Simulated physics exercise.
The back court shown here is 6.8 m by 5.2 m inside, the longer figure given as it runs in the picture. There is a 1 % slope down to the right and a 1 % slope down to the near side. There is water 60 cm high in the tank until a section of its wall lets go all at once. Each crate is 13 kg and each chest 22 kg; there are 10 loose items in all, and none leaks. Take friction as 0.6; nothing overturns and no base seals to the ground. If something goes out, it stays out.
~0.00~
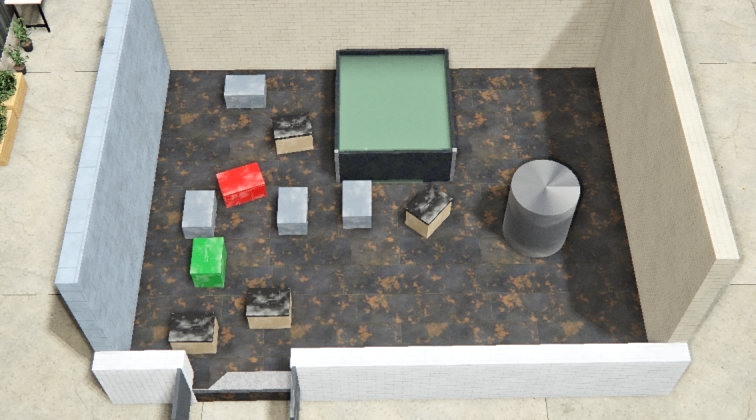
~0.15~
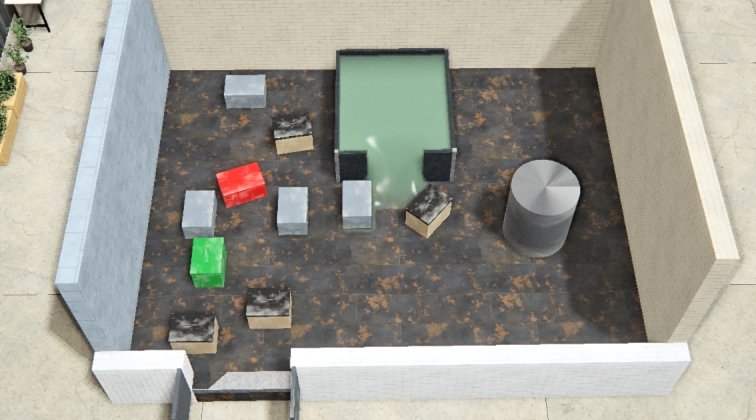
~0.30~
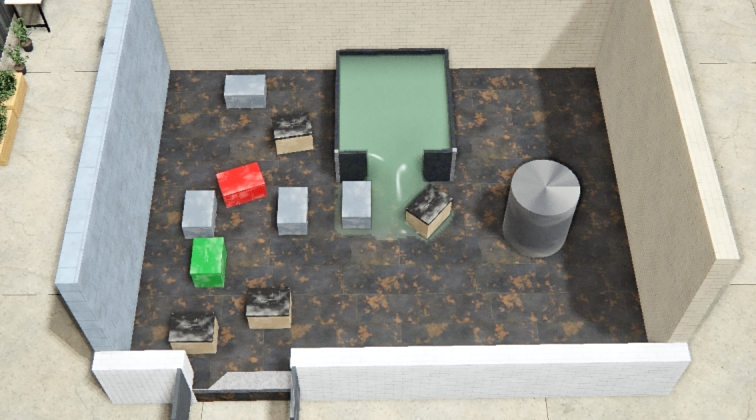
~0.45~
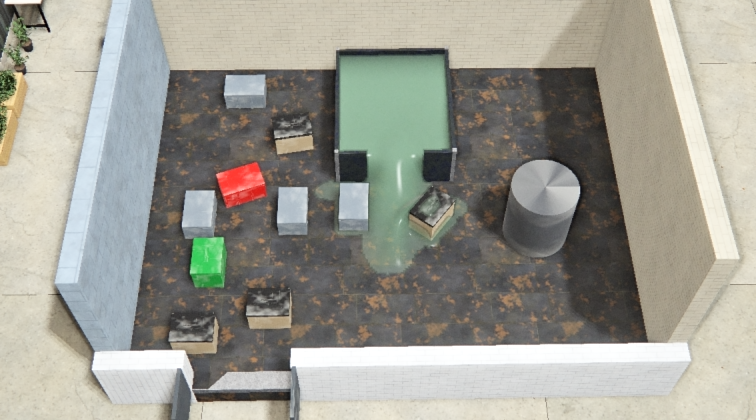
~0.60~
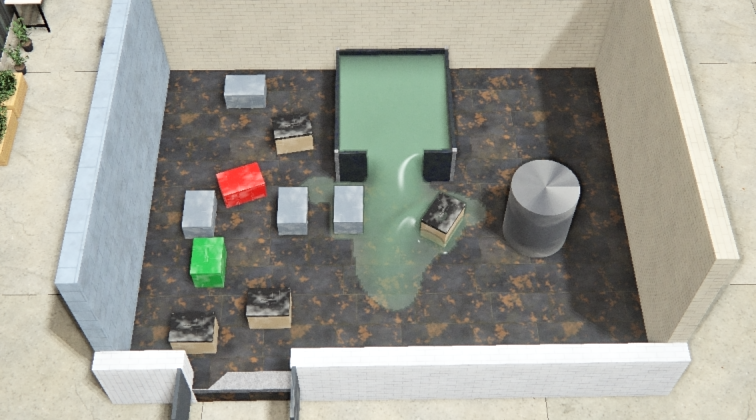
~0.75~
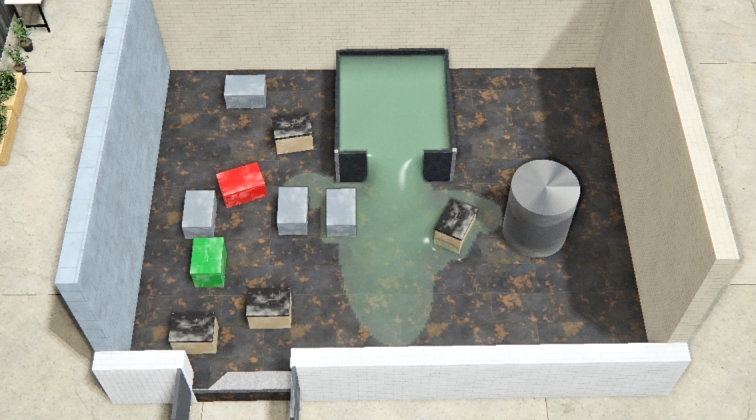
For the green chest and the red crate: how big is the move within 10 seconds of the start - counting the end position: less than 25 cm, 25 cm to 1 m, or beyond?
First the green chest: It barely budges. Then the red crate: It barely budges.
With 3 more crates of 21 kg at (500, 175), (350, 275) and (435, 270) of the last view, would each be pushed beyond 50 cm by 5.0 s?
Answers, first to last: Not exceeding, exceeding, exceeding.
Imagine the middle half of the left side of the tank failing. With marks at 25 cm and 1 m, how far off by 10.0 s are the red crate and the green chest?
Then the red crate travels far, the green chest ends far away.
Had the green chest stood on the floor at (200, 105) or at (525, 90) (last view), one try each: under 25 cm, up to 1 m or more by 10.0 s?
Run 1: It remains nearly still. Run 2: It remains nearly still.
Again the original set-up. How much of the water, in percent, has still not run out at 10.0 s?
Around 84 per cent of the water is still in there.
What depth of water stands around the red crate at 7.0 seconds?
Roughly 3 cm deep.
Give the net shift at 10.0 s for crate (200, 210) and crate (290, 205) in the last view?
Respectively: 0 cm / 20 cm.
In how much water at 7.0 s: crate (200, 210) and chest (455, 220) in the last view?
I'd estimate 4 cm for the first and 6 cm for the second.
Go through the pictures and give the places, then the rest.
In the first frame, the green chest at (207, 255), on the bottom; the red crate at (240, 179), on the bottom; water covers 3.1 m2; 0 of 10 have shifted.
In the second frame, the green chest at (207, 255), on the bottom; the red crate at (240, 179) rests on the ground; water covers 3.5 m2; 0 of 10 have shifted.
In the third frame, the green chest at (207, 255) rests on the ground; the red crate at (240, 179) rests on the ground; 4.0 m2 under water; 0 of 10 have shifted.
In the fourth frame, the green chest at (207, 255) rests on the ground; the red crate at (240, 179), on the bottom; water covers 4.7 m2; 2 of 10 have shifted.
In the fifth frame, the green chest at (207, 255) rests on the ground; the red crate at (240, 179) rests on the ground; water covers 5.8 m2; 2 of 10 have shifted.
In the sixth frame, the green chest at (207, 255) rests on the ground; the red crate at (240, 179), on the bottom; 7.1 m2 under water; 2 of 10 have shifted.
After 2.0 s the green chest is near (207, 255), 0.0 m from its start, aground; the red crate is near (240, 179), 0.0 m from its start, aground; 0 of 10 are out; 0 afloat.
After 4.5 s the green chest is near (207, 255), 0.0 m from its start, aground; the red crate is near (240, 179), 0.0 m from its start, aground; 0 of 10 are out; 0 afloat.
After 7.0 s the green chest is near (207, 255), 0.0 m from its start, aground; the red crate is near (240, 179), 0.0 m from its start, aground; 0 of 10 are out; 0 afloat.
After 10.0 s the green chest is near (207, 255), 0.0 m from its start, aground; the red crate is near (240, 179), 0.0 m from its start, aground; 0 of 10 are out; 0 afloat.
